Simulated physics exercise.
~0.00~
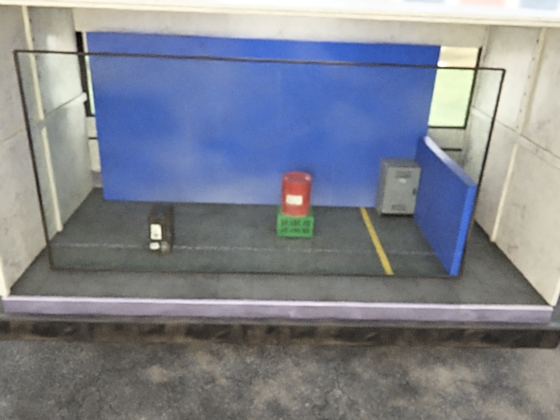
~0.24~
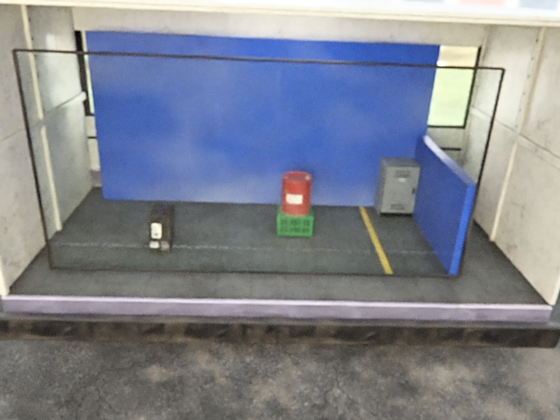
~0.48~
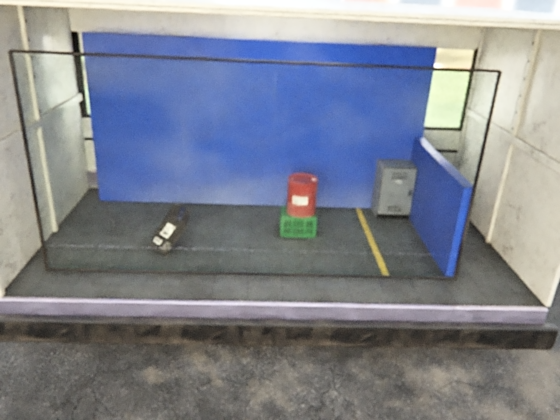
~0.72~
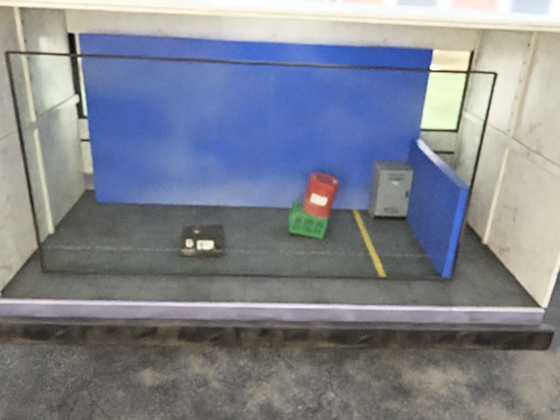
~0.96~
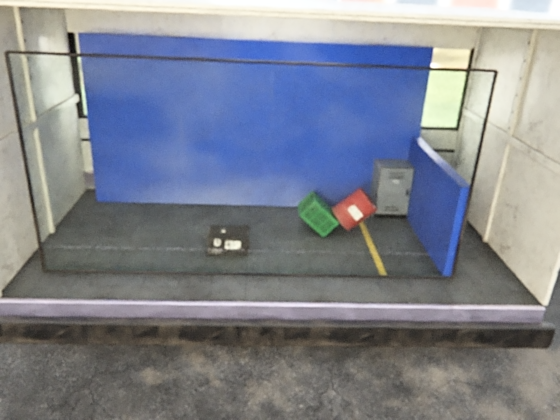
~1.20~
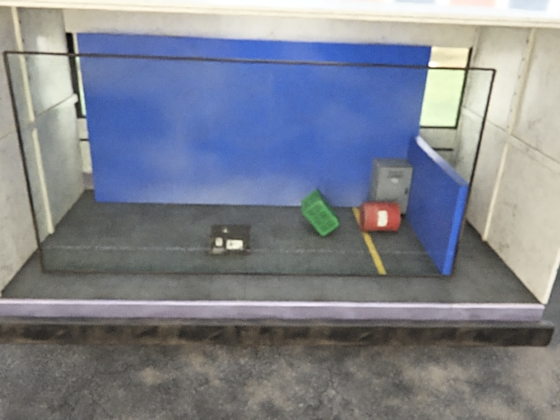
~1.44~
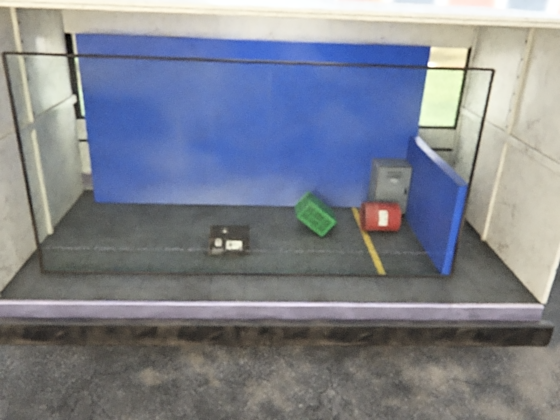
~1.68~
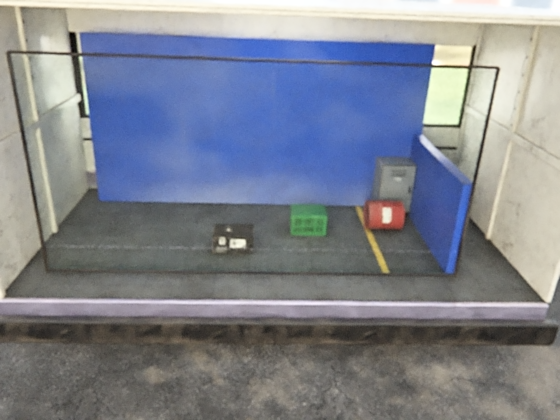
At the start, a red drum sits on a green crate in a bay with a blue back wall, while a small black pack stands upright to the left and a grey locker stands beyond a yellow floor line. The pack leans to the right and falls onto its side, sliding a little. The drum and crate shift right and tip together, and the drum topples off toward the line. It ends lying on its side beyond the line, in front of the locker. The tilted crate drops back flat, short of the line, and the pack lies still.
